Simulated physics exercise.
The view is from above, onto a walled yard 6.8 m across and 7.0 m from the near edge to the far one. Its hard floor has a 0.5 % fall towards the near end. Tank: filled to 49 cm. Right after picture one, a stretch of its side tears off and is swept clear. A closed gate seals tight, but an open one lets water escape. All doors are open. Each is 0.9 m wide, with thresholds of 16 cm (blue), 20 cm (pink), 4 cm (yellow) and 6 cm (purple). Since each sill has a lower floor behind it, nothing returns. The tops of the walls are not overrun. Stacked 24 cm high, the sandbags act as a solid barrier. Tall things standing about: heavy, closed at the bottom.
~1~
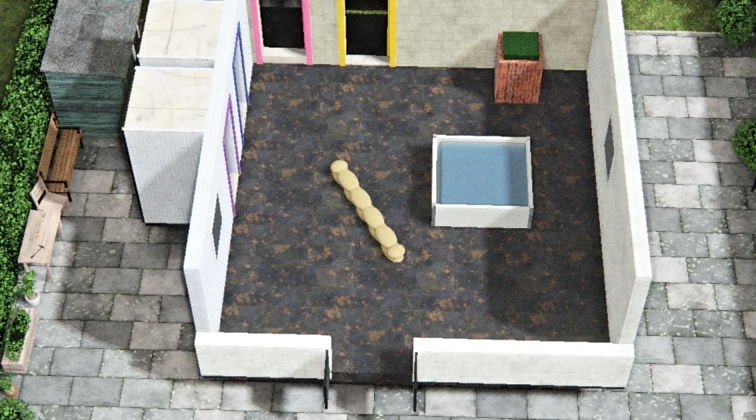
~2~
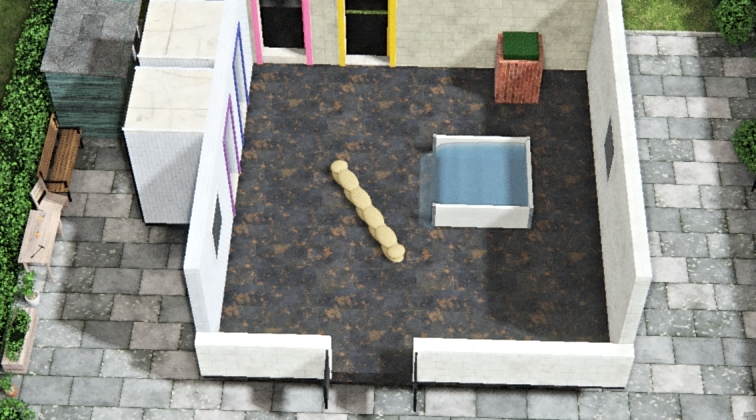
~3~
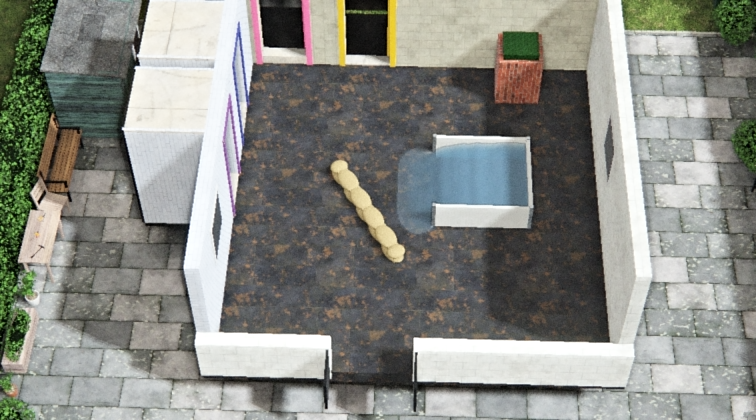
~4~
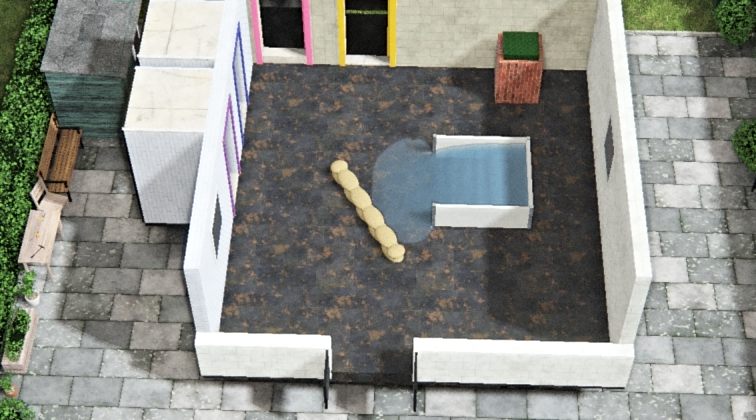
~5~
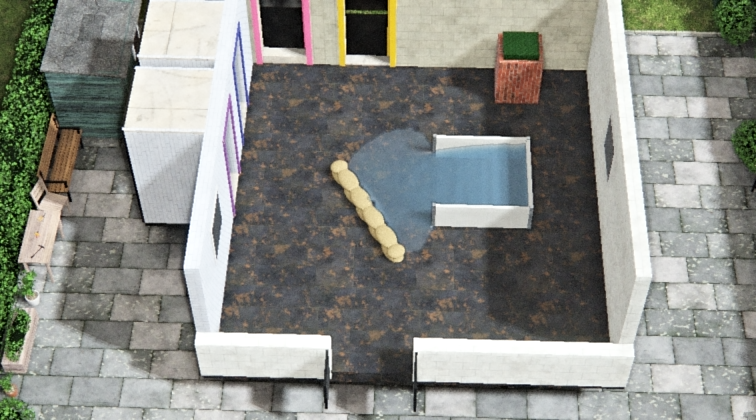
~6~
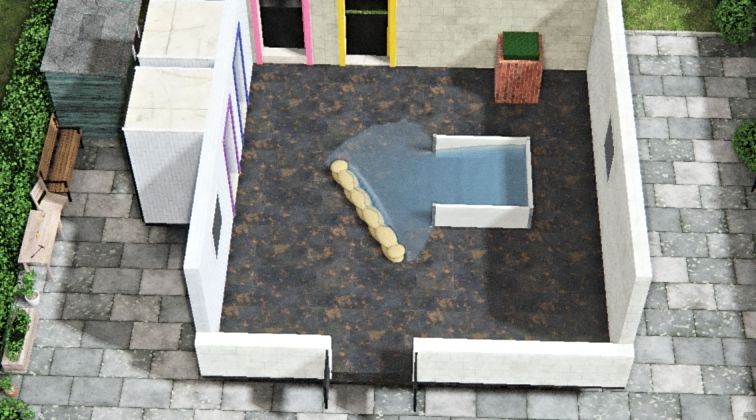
Water pours from the tank's open left side, spreads across the dark floor and meets the sandbags.
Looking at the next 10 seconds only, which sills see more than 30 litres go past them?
Blue door: Fails to top it, pink door: Fails to top it, yellow door: Tops it, purple door: Fails to top it.
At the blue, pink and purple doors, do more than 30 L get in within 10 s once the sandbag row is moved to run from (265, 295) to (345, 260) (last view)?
Blue within the limit, pink within the limit, purple exceeded.
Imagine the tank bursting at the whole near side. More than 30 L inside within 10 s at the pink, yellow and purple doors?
The pink door comes out less than that, the yellow door less than that and the purple door less than that.
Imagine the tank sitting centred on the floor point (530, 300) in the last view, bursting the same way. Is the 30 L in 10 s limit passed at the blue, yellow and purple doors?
So the blue door keeps within it, the yellow door keeps within it and the purple door keeps within it.
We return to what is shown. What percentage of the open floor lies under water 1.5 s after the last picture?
About 30 per cent.
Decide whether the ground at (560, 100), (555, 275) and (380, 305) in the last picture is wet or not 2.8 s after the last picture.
Untouched, submerged, untouched.
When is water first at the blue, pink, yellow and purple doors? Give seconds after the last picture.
Blue = 0.9 s, pink = 1.5 s, yellow = 1.8 s, purple = 2.2 s.
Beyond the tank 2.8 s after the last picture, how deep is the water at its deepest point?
Depth max: Approx. 20 cm.
Then, 0.7 s after the last picture water covers 15 % of the floor and is deepest (32 cm) near (362, 188); blue door not reached, pink door not reached, yellow door not reached, purple door not reached.
Then, 1.5 s after the last picture water covers 30 % of the floor and is deepest (26 cm) near (379, 219); blue door 12 cm at the sill, 0 L in, pink door 3 cm at the sill, 0 L in, yellow door not reached, purple door not reached.
Then, 2.8 s after the last picture water covers 40 % of the floor and is deepest (20 cm) near (270, 75); blue door 8 cm at the sill, 0 L in, pink door 20 cm at the sill, 2 L in, yellow door 11 cm at the sill, 27 L in, purple door 4 cm at the sill, 0 L in.
Then, 5.3 s after the last picture water covers 50 % of the floor and is deepest (8 cm) near (584, 366); blue door 6 cm at the sill, 0 L in, pink door 6 cm at the sill, 3 L in, yellow door 7 cm at the sill, 83 L in, purple door 4 cm at the sill, 0 L in.
Then, 9.3 s after the last picture water covers 85 % of the floor and is deepest (6 cm) near (279, 358); blue door 3 cm at the sill, 0 L in, pink door 3 cm at the sill, 3 L in, yellow door 3 cm at the sill, 92 L in, purple door 3 cm at the sill, 0 L in.
